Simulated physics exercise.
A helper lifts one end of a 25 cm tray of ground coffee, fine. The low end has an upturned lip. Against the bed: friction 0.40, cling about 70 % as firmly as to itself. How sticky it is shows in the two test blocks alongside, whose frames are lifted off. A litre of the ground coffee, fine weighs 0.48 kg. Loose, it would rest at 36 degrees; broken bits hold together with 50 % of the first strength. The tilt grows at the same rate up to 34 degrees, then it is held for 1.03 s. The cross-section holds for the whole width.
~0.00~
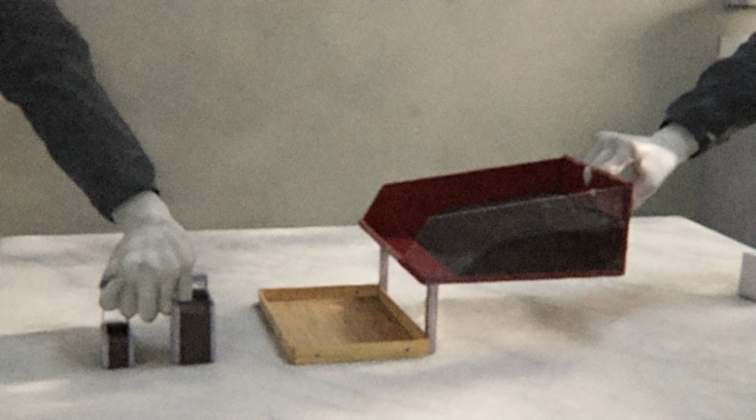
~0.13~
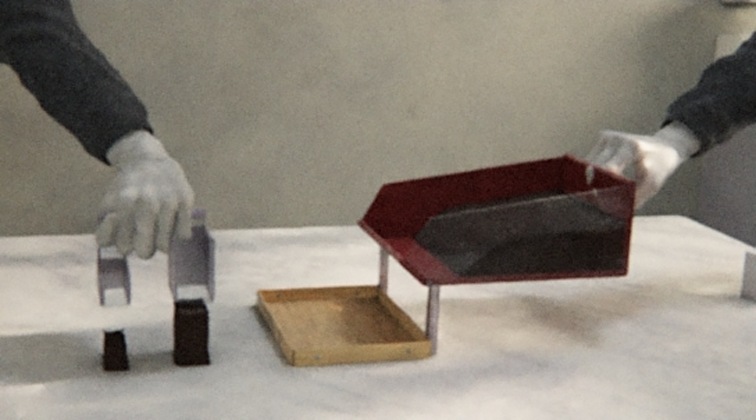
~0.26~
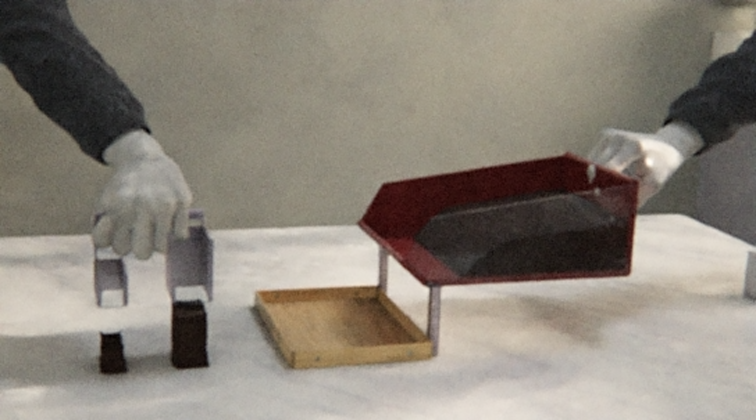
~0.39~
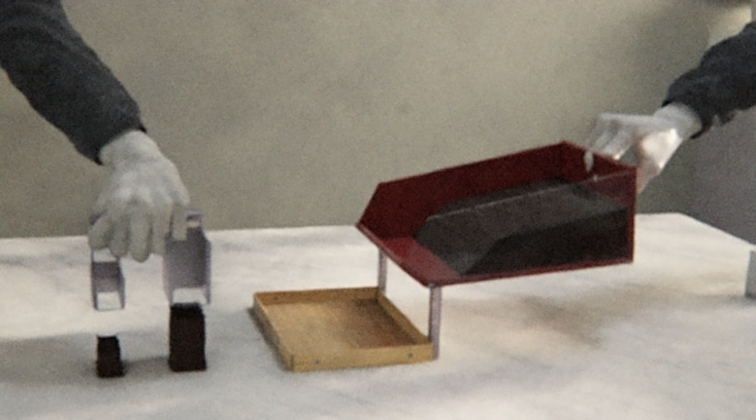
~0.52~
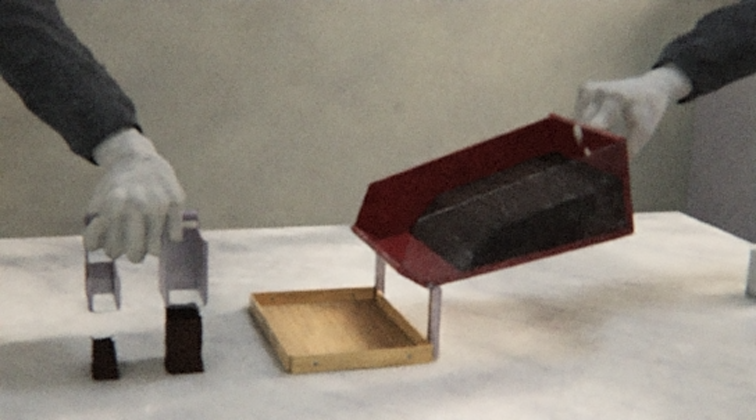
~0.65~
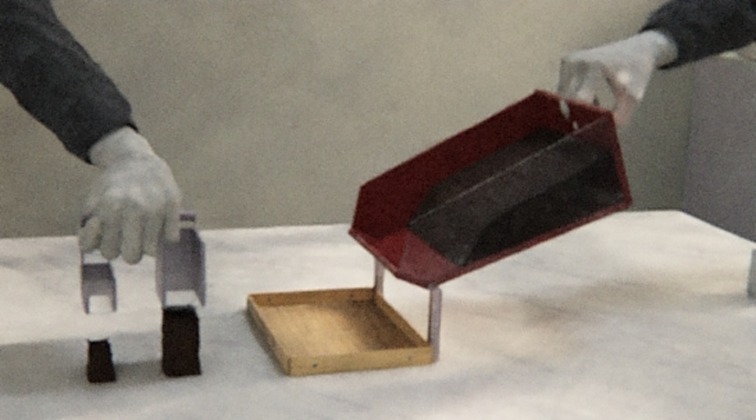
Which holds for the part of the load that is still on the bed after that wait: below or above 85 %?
Expect above 85 %.
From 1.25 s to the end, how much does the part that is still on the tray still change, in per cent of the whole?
About 8 %.
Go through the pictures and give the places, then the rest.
Top of the high end at (626, 185), tilt 0 degrees; foremost bit of the ground coffee, fine at (461, 275); block heights 2.9 cm, 6.3 cm (left to right), in the first frame.
Top of the high end at (629, 185), tilt 0 degrees; foremost bit of the ground coffee, fine at (463, 276); block heights 2.9 cm, 6.2 cm (left to right), in the second frame.
Top of the high end at (632, 184), tilt 0 degrees; foremost bit of the ground coffee, fine at (464, 277); block heights 2.9 cm, 6.2 cm (left to right), in the third frame.
Top of the high end at (630, 170), tilt 4 degrees; foremost bit of the ground coffee, fine at (465, 272); block heights 2.9 cm, 6.2 cm (left to right), in the fourth frame.
Top of the high end at (619, 142), tilt 11 degrees; foremost bit of the ground coffee, fine at (464, 267); block heights 2.9 cm, 6.2 cm (left to right), in the fifth frame.
Top of the high end at (605, 115), tilt 19 degrees; foremost bit of the ground coffee, fine at (463, 262); block heights 2.9 cm, 6.2 cm (left to right), in the sixth frame.
After 0.83 s, the tilt is 30 degrees and 100 % is on the bed.
After 1.04 s, the tilt is 34 degrees and 100 % is on the bed.
After 1.25 s, the tilt is 34 degrees and 100 % is on the bed.
After 1.46 s, the tilt is 34 degrees and 97 % is on the bed.
After 1.98 s, the tilt is 34 degrees and 92 % is on the bed.
